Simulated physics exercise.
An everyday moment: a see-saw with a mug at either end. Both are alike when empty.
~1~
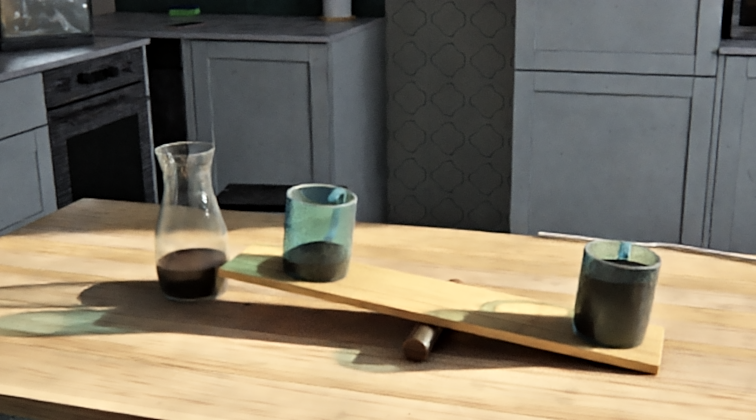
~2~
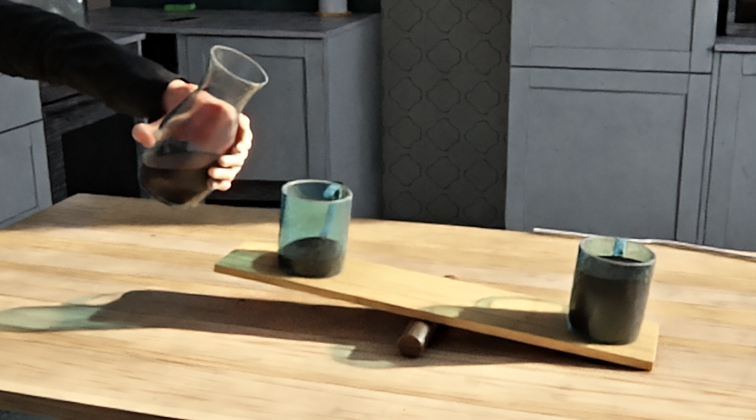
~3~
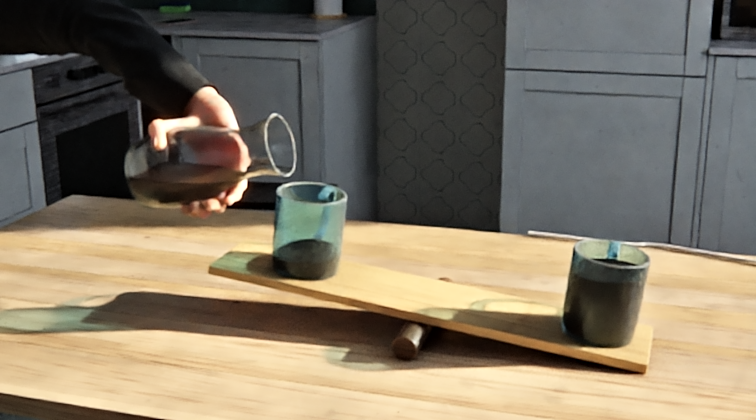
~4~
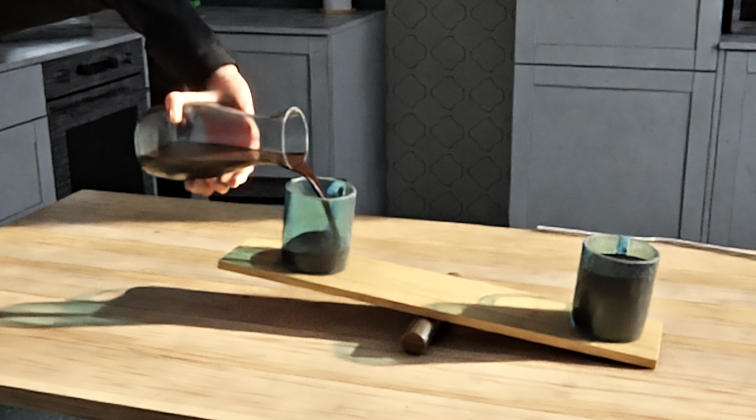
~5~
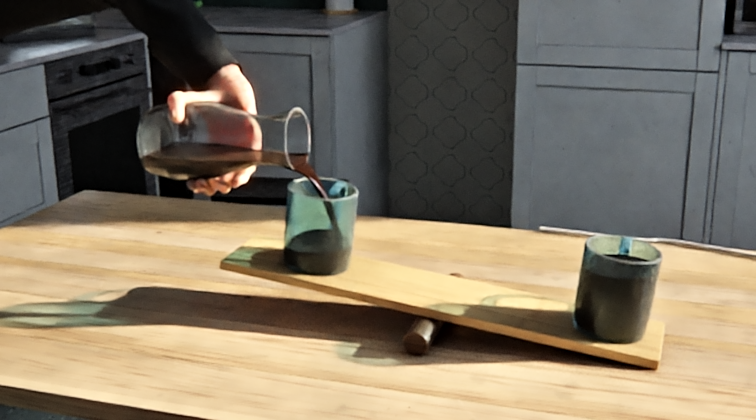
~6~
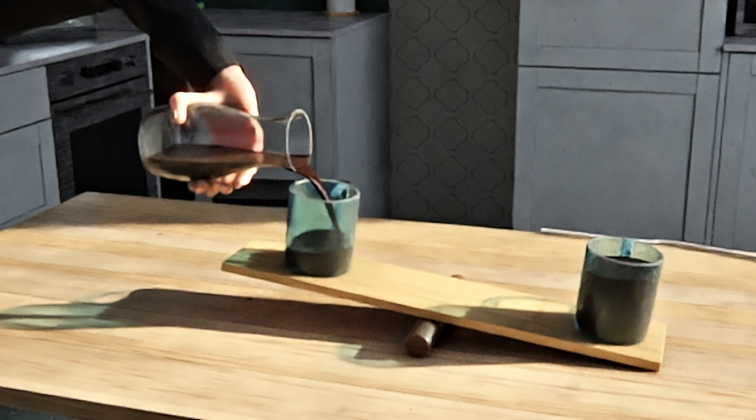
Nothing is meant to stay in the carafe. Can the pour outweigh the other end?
The plank keeps its lean.
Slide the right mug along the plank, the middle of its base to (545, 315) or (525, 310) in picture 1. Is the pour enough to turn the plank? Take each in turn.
In that order: Flips, tips over.
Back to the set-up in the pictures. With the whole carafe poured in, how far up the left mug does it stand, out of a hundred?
I make it 70 per cent.
A moment on, the left mug is about half full; the plank leans as before.
Further on, the left mug is about two thirds full; the plank leans as before.
When it is over, the left mug is about two thirds full; the plank leans as before.
